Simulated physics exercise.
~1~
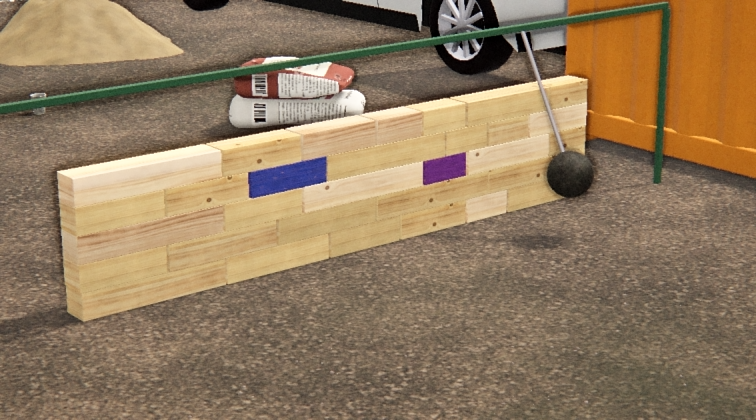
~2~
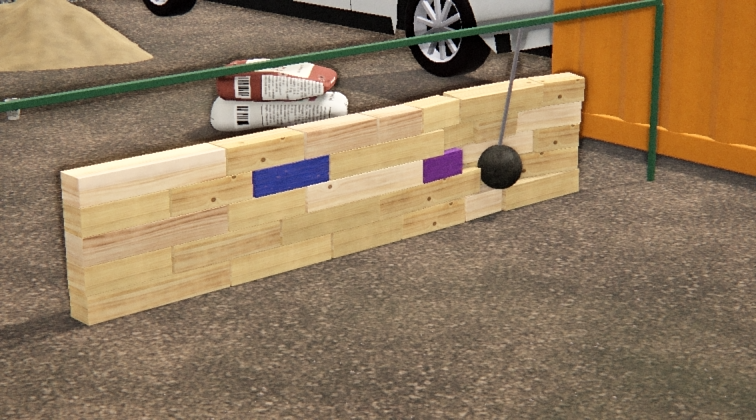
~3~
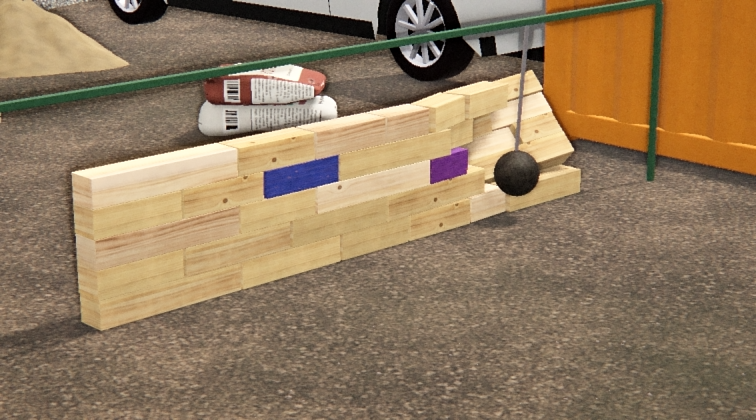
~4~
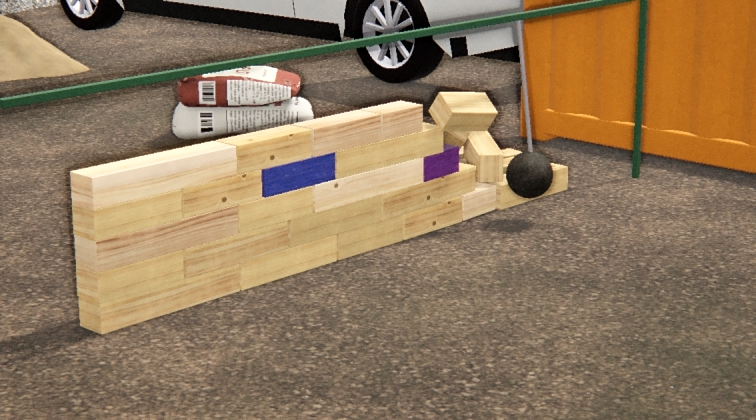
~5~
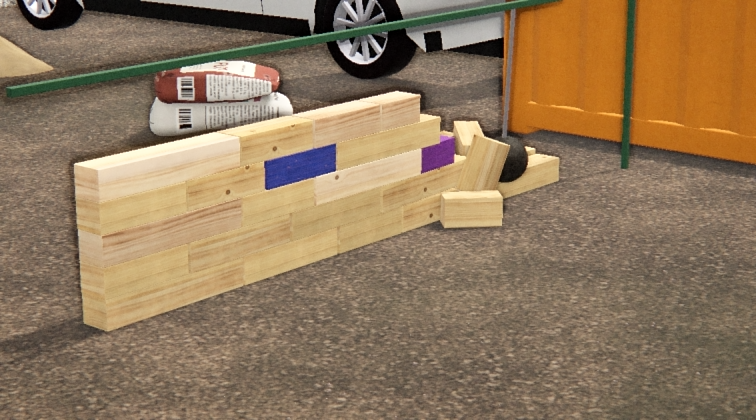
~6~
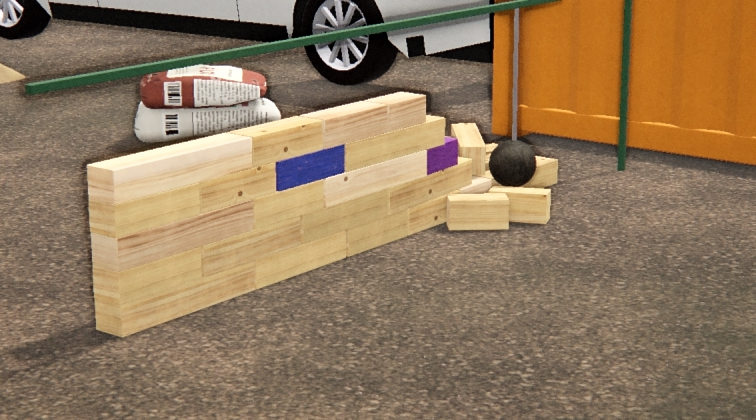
A long wall of loosely stacked wooden blocks was struck near its right end by a swinging dark iron ball, which knocked that end into a tumbled heap, while the rest stayed standing with its blue and purple blocks still in the wall.
